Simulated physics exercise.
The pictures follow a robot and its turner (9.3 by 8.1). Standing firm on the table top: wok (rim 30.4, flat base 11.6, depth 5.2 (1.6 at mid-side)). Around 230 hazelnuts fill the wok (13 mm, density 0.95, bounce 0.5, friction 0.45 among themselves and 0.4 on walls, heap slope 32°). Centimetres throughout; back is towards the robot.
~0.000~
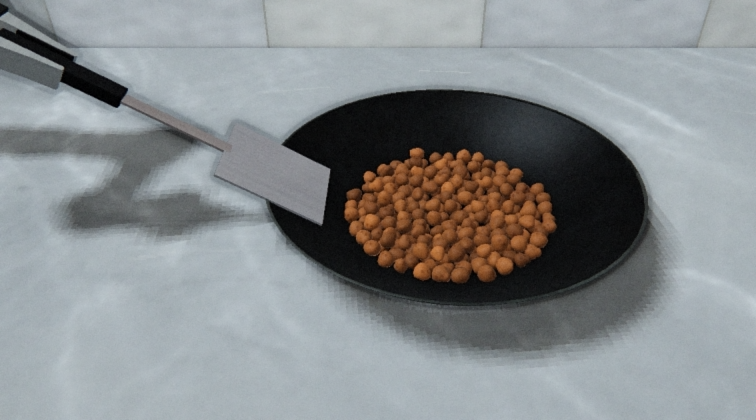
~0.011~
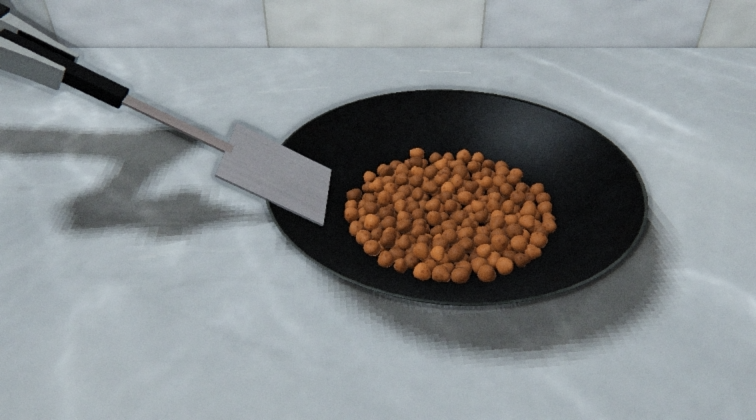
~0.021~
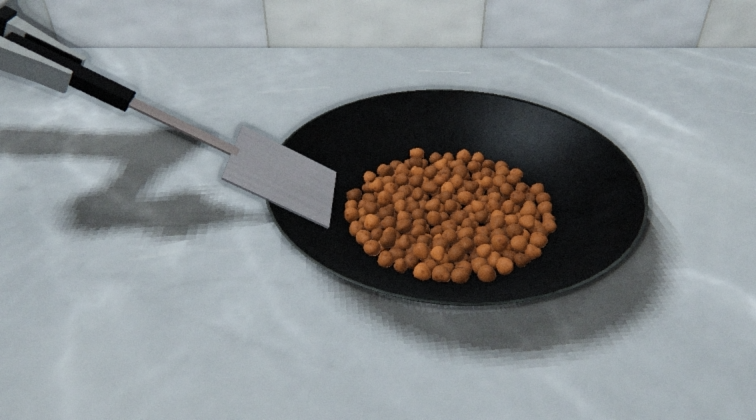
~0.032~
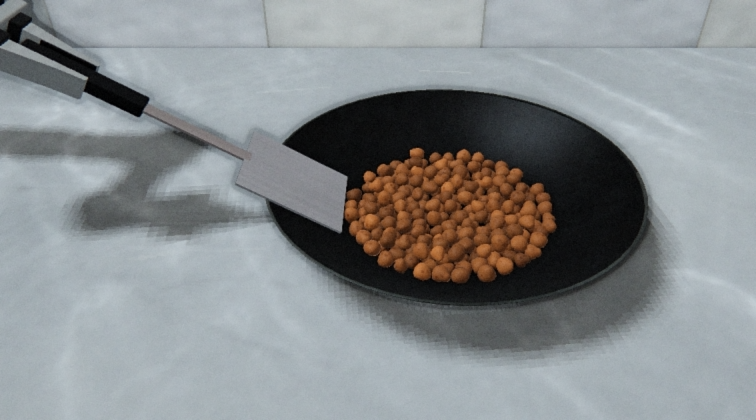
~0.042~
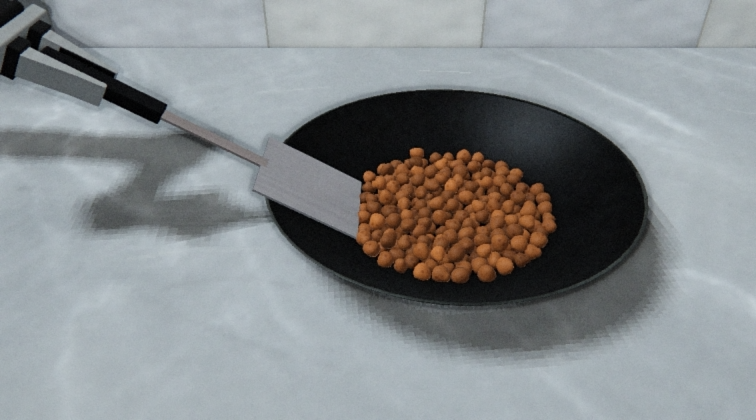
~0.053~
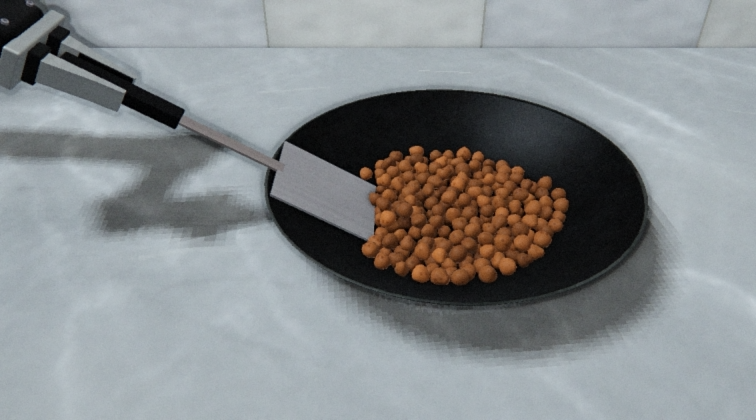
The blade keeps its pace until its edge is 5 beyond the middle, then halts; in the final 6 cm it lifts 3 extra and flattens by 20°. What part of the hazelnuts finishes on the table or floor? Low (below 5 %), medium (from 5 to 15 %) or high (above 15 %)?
Share on the table or floor: Medium (from 5 to 15 %).
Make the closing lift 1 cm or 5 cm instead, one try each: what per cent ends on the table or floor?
About 5 and 10 per cent.
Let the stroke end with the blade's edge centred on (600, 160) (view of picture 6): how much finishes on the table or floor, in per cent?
Some 40 per cent.
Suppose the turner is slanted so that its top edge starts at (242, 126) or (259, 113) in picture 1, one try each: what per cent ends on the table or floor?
About 10 and 5 per cent.
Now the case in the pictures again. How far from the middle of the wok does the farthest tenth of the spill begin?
Some 55 cm.
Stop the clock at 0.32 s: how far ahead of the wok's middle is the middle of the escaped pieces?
Some 20 cm.
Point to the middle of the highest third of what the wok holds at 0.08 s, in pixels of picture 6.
Around (478, 201).
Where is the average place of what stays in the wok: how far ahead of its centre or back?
About 4.5 cm ahead.
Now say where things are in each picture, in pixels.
The first picture shows the turner top edge at (225, 148), sloping 31°; upper third of the load around (447, 206), from x 350 to 550, top at y 155; 230 in the wok.
The second picture shows the turner top edge at (226, 148), sloping 31°; upper third of the load around (447, 206), from x 350 to 550, top at y 155.
The third picture shows the turner top edge at (232, 151), sloping 31°; upper third of the load around (447, 206), from x 350 to 550, top at y 155.
The fourth picture shows the turner top edge at (245, 156), sloping 31°; upper third of the load around (447, 206), from x 350 to 550, top at y 155.
The fifth picture shows the turner top edge at (261, 162), sloping 31°; upper third of the load around (443, 205), from x 365 to 550, top at y 155.
The sixth picture shows the turner top edge at (278, 167), sloping 31°; upper third of the load around (455, 202), from x 365 to 560, top at y 155; 230 in the wok.
After 0.08 s, sloping 31°, highest piece 5 above the table; 230 in the wok.
After 0.11 s, sloping 25°, highest piece 7 above the table; 228 in the wok, 2 on the blade or in flight.
After 0.32 s, sloping 11°, highest piece 6 above the table; 210 in the wok, 18 on the table or floor, 2 on the blade or in flight.
After 1.37 s, sloping 11°, highest piece 4 above the table; 209 in the wok, 21 on the table or floor.
In the end, 209 in the wok, 21 on the table or floor. That is 9 % on the table or floor.
